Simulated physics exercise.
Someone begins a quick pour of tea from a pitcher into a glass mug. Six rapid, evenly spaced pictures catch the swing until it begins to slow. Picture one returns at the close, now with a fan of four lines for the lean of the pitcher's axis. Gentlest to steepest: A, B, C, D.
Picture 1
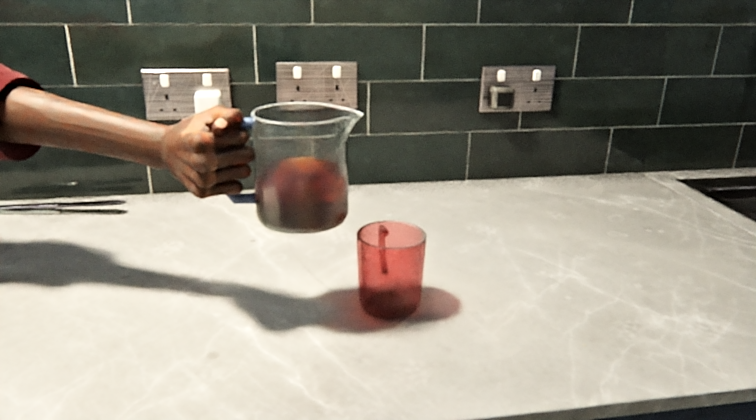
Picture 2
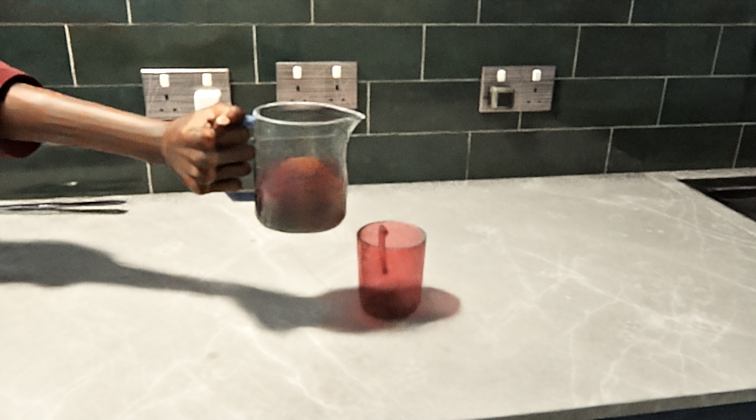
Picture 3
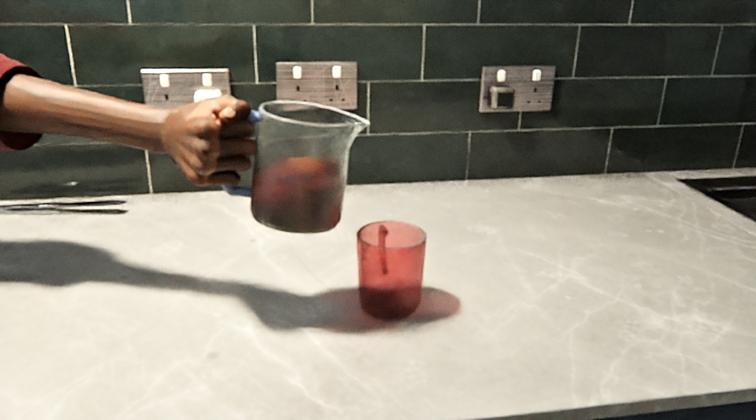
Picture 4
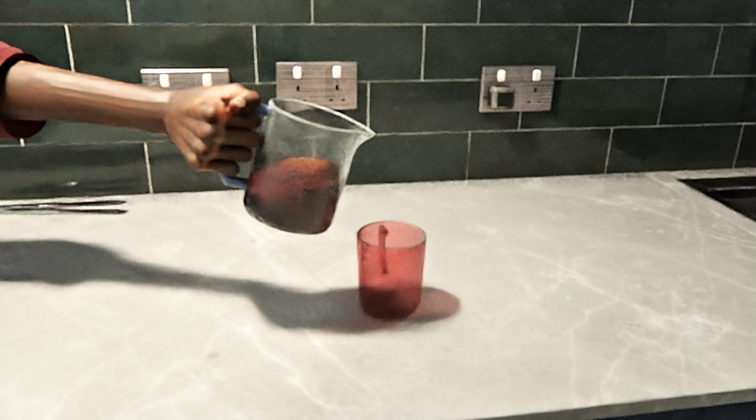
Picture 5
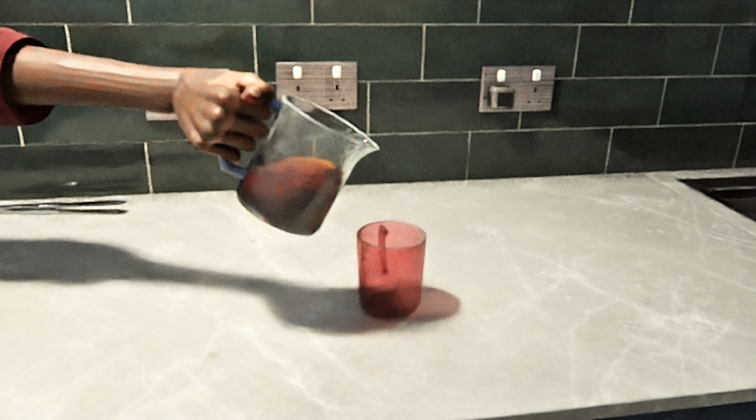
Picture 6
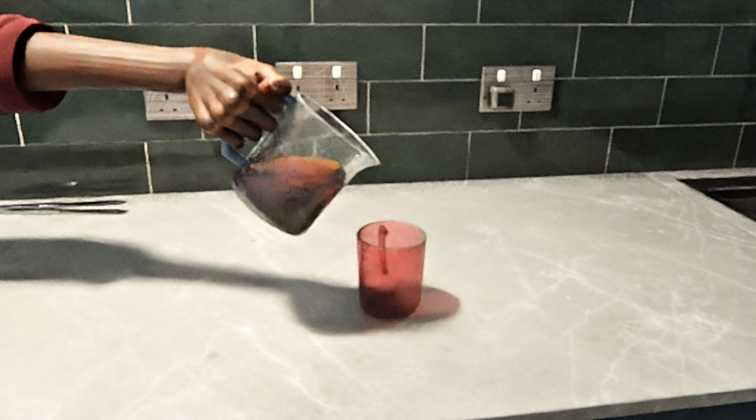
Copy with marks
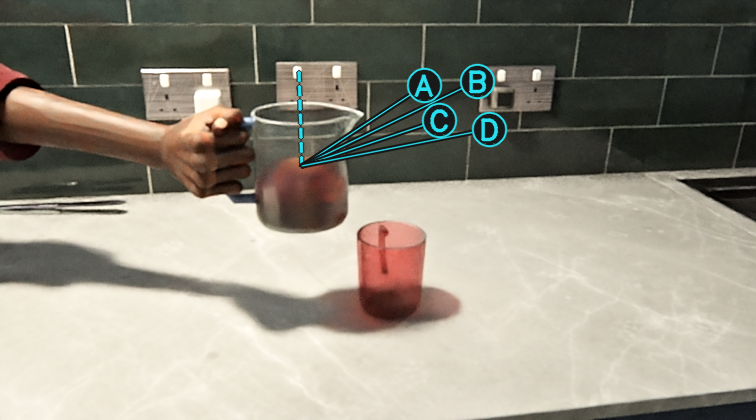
A hand reaching in from the left, with a dark red sleeve at the edge, holds a clear pitcher of reddish-brown liquid by its handle above a pale, veined counter, seen from the front and slightly above. Behind are dark green tiles with wall sockets, and a translucent red cup stands near the centre. The pitcher tilts steadily rightward as the hand rises slightly, while the camera stays still.
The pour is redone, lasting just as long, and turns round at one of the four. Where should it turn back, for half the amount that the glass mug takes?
Use line C.
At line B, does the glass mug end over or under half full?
Under half.
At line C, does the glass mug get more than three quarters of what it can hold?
No.
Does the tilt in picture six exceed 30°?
Yes, it does.
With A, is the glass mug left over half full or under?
Under half.
On the marked copy, A at (410, 94); B at (462, 88); C at (423, 125); D at (472, 132).
Choosing A, the glass mug ends with about 12 % of what it can hold.
Choosing B, the glass mug ends with about 28 % of what it can hold.
Choosing C, the glass mug ends with about 48 % of what it can hold.
Choosing D, the glass mug ends with about 67 % of what it can hold.
